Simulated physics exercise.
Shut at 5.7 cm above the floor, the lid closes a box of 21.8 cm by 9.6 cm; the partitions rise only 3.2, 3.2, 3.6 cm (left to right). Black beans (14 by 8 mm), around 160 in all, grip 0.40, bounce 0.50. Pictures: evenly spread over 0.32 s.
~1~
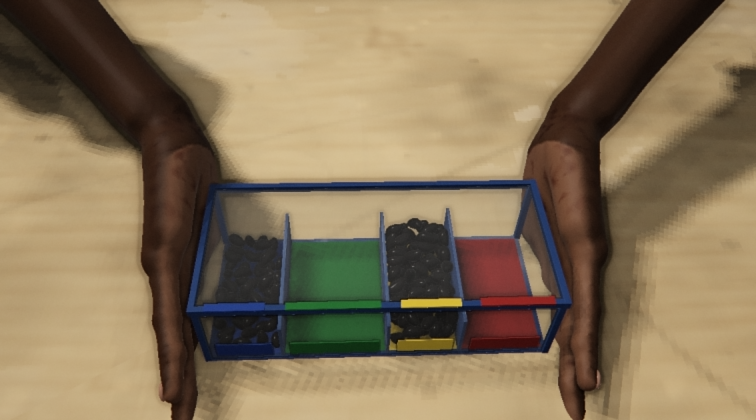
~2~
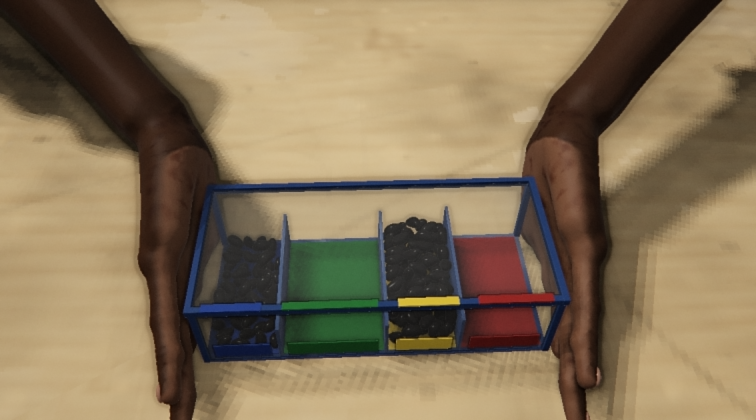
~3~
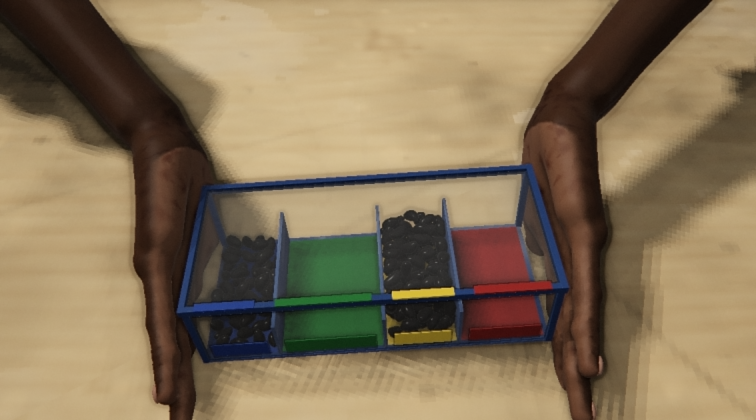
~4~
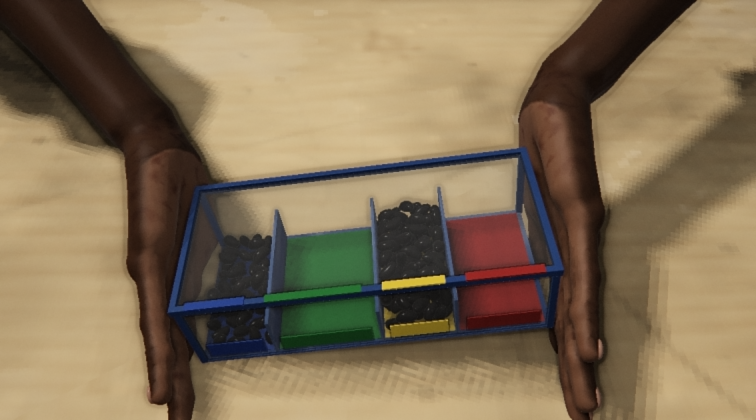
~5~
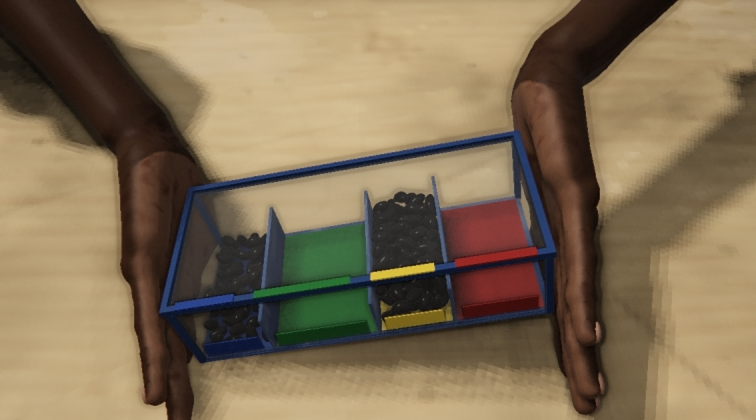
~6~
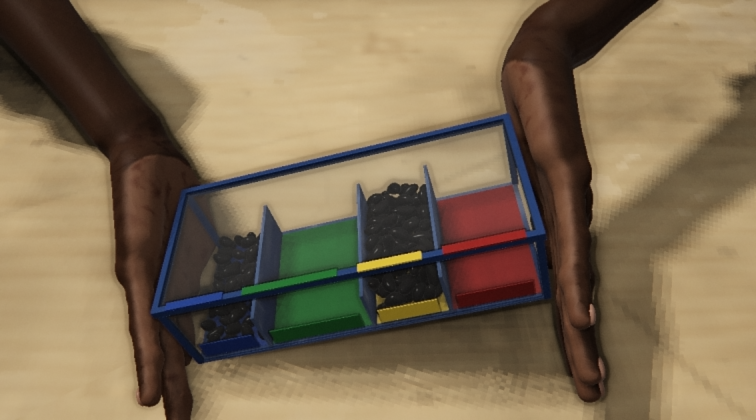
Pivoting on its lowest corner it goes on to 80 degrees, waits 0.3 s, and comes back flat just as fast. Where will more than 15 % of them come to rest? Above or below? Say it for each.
Red: Fails; blue: Succeeds; green: Fails; yellow: Succeeds.
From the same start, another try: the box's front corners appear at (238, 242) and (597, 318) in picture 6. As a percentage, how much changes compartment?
It would come to roughly 20 percent.
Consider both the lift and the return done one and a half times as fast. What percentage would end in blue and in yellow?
Blue = 60 %; yellow = 40 %.
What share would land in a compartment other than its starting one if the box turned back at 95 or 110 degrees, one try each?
About 55 and about 70 per cent, in that order.
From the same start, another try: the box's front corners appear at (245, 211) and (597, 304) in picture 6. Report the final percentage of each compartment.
Red 20 %, blue 25 %, green 0 %, yellow 55 %.
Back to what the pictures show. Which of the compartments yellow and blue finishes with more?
Fuller: Blue.
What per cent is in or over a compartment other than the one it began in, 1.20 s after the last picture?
20 percent.
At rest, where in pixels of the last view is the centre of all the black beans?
Somewhere near (267, 284) in the last picture.
Then, 1.20 s after the last picture, tilt 80 degrees; blue 45 %, green 10 %, yellow 45 %.
Then, 2.00 s after the last picture, tilt 40 degrees; blue 60 %, yellow 40 %.
Then, 2.81 s after the last picture, tilt 0 degrees; blue 60 %, yellow 40 %.
In the end, red 0 %, blue 60 %, green 0 %, yellow 40 %.
